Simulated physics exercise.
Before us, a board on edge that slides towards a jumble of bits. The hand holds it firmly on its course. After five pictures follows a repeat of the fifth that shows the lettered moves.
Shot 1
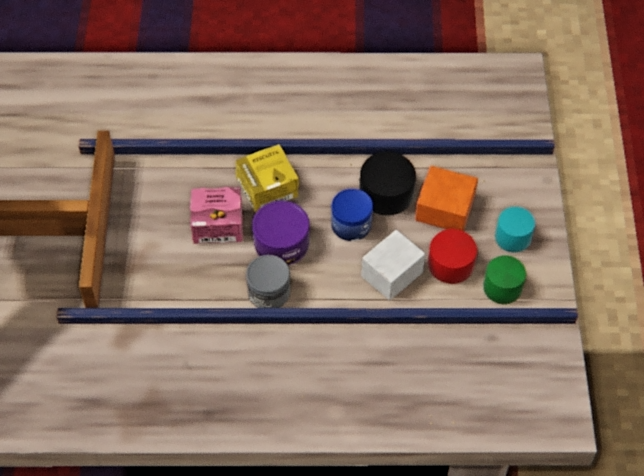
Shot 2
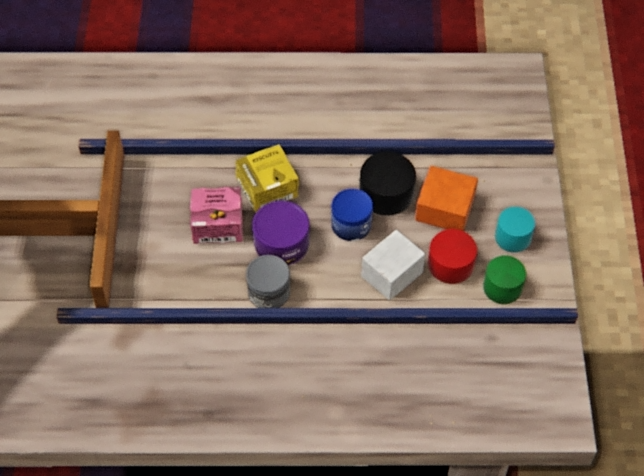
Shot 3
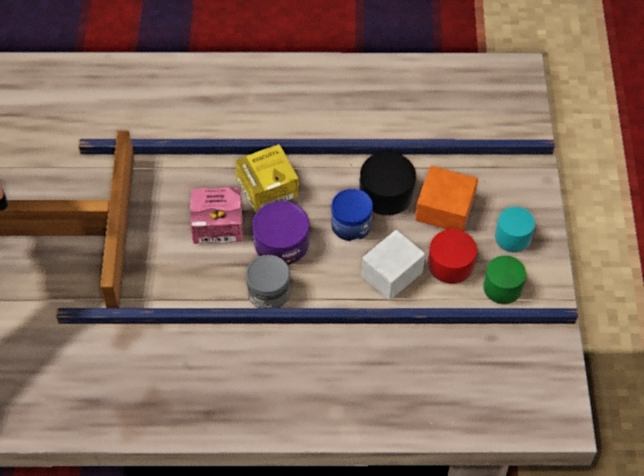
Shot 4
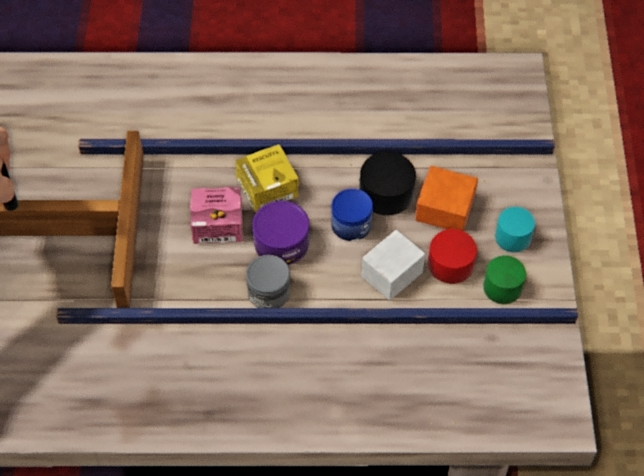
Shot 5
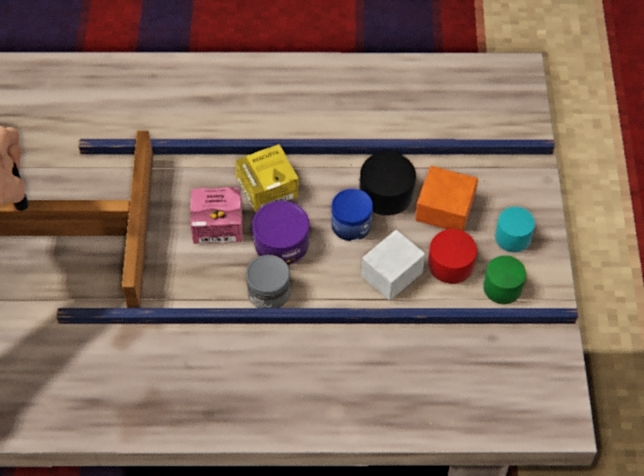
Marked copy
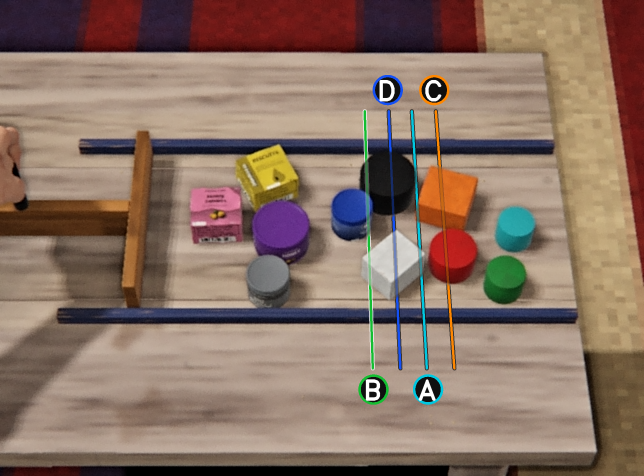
On a pale wooden table, a hand slides an upright brown board rightward between blue rails towards motionless colourful pots and blocks.
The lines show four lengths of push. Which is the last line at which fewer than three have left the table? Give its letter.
Stop at C.
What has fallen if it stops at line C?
The turquoise pot goes over.
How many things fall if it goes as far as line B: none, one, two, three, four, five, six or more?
By then, none.
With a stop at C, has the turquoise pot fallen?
Yes.
On the marked copy, A at (419, 231); B at (368, 231); C at (444, 231); D at (394, 231).
Following C. Soon after the start, board (247, 205); grey tub (274, 283); yellow packet (286, 170).
Later, board (357, 205); orange block (480, 204); red tin (473, 253).
In the end, board (442, 205); turquoise pot over the edge; green tin (573, 290); one fallen.
As for the rest, A is within the limit but short; B is within the limit but short; D is within the limit but short.
